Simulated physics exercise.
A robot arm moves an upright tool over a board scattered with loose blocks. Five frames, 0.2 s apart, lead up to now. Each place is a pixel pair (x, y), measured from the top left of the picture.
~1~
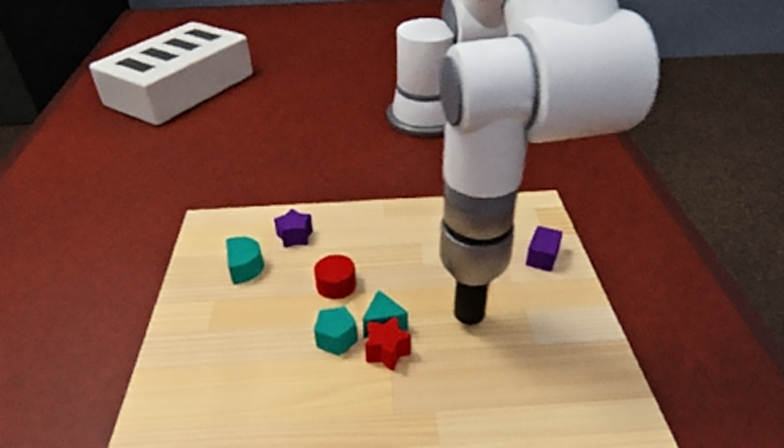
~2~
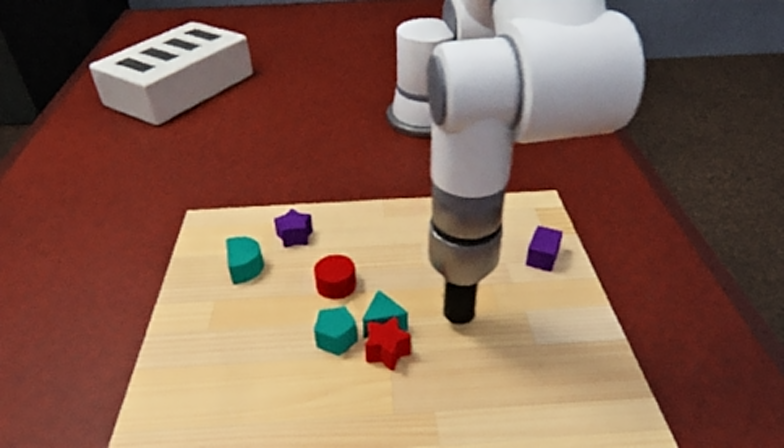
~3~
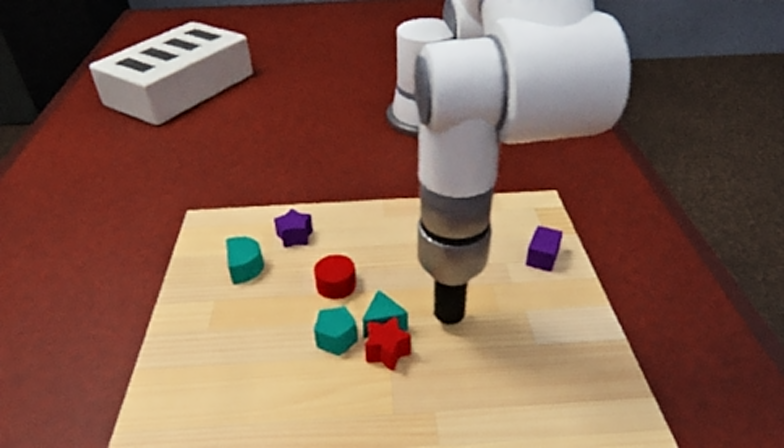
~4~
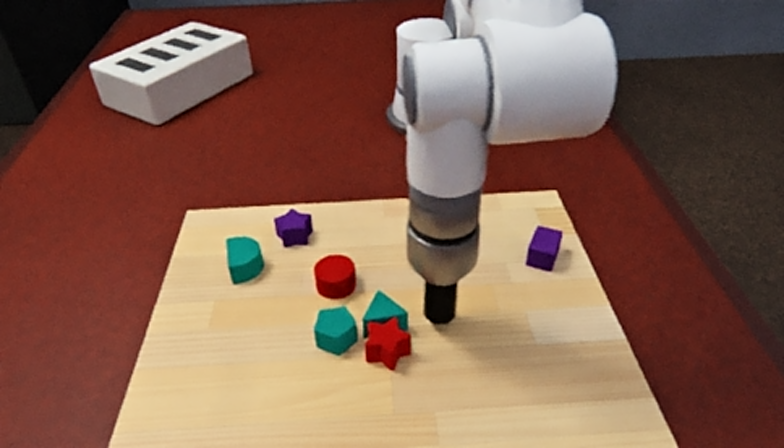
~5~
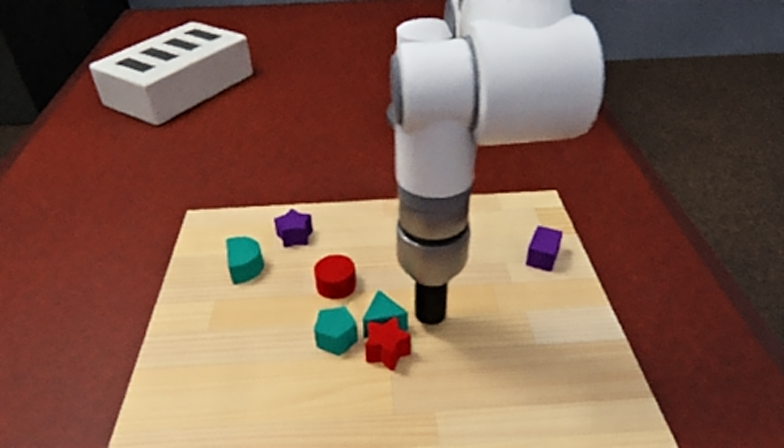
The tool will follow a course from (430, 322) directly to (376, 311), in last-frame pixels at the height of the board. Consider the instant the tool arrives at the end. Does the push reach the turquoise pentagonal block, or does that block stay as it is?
Moved off its spot.
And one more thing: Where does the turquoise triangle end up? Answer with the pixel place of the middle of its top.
Its top middle is near (353, 311).
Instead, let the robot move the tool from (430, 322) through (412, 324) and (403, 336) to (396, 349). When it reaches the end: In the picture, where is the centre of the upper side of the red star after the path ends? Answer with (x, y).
It ends at (374, 353).
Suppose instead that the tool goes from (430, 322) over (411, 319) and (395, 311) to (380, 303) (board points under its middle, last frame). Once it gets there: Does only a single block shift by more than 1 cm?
Going by the path, yes.
On the path given first. Halfway along, tool (402, 307); turquoise pentagonal block (331, 322); turquoise triangle (372, 307).
At the end, tool (375, 302); turquoise pentagonal block (321, 326), turned 25° clockwise; turquoise triangle (353, 311), turned 25° anticlockwise; red star in place.
